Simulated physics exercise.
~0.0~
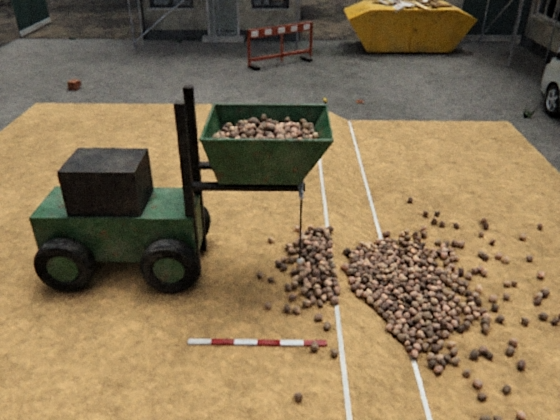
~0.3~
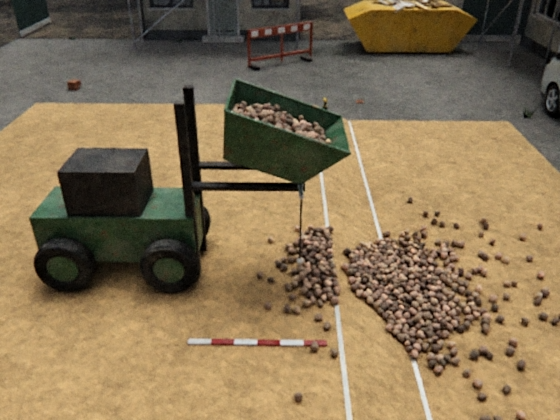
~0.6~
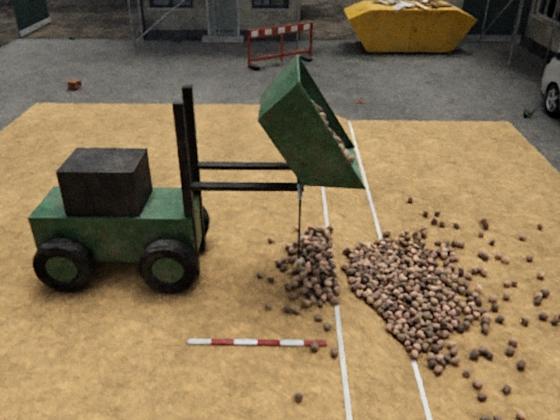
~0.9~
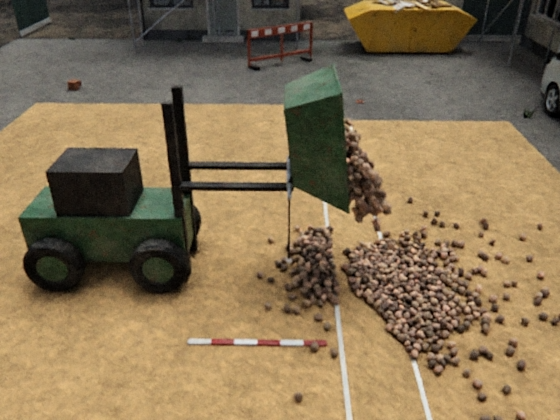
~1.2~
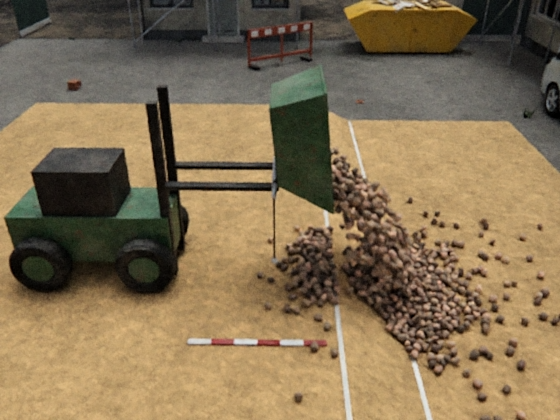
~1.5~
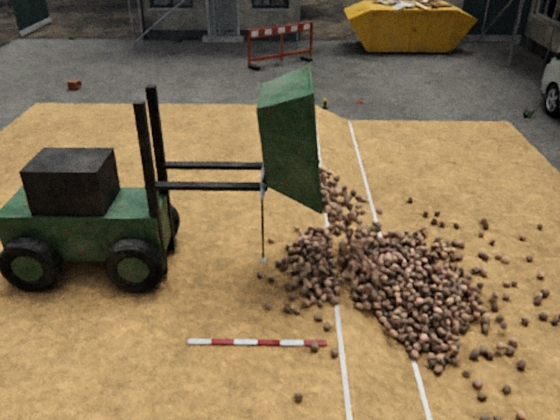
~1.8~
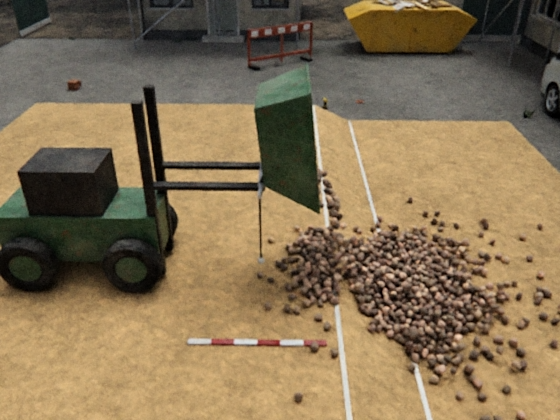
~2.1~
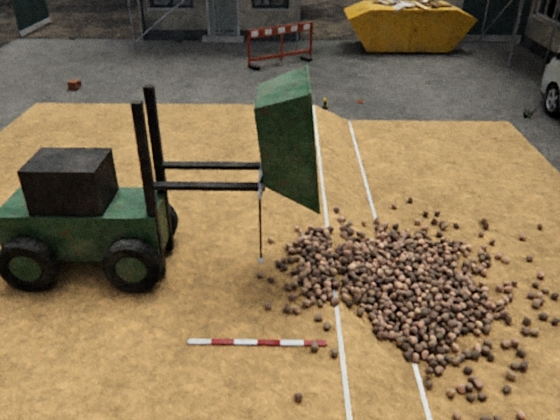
On a sandy work yard marked with two white lines, a green forklift holds up a green skip full of rounded brown cobbles, with an earlier load lying loose below. The skip tips forward to the right, gently at first, then steeply until its floor stands nearly upright. As the machine backs away to the left, the stones pour out in a thick stream onto the old pile. The flow thins to a trickle while the heap spreads across the lines and fills in its gap. Finally the forklift stands still, its skip still tipped above a broad, merged mound.
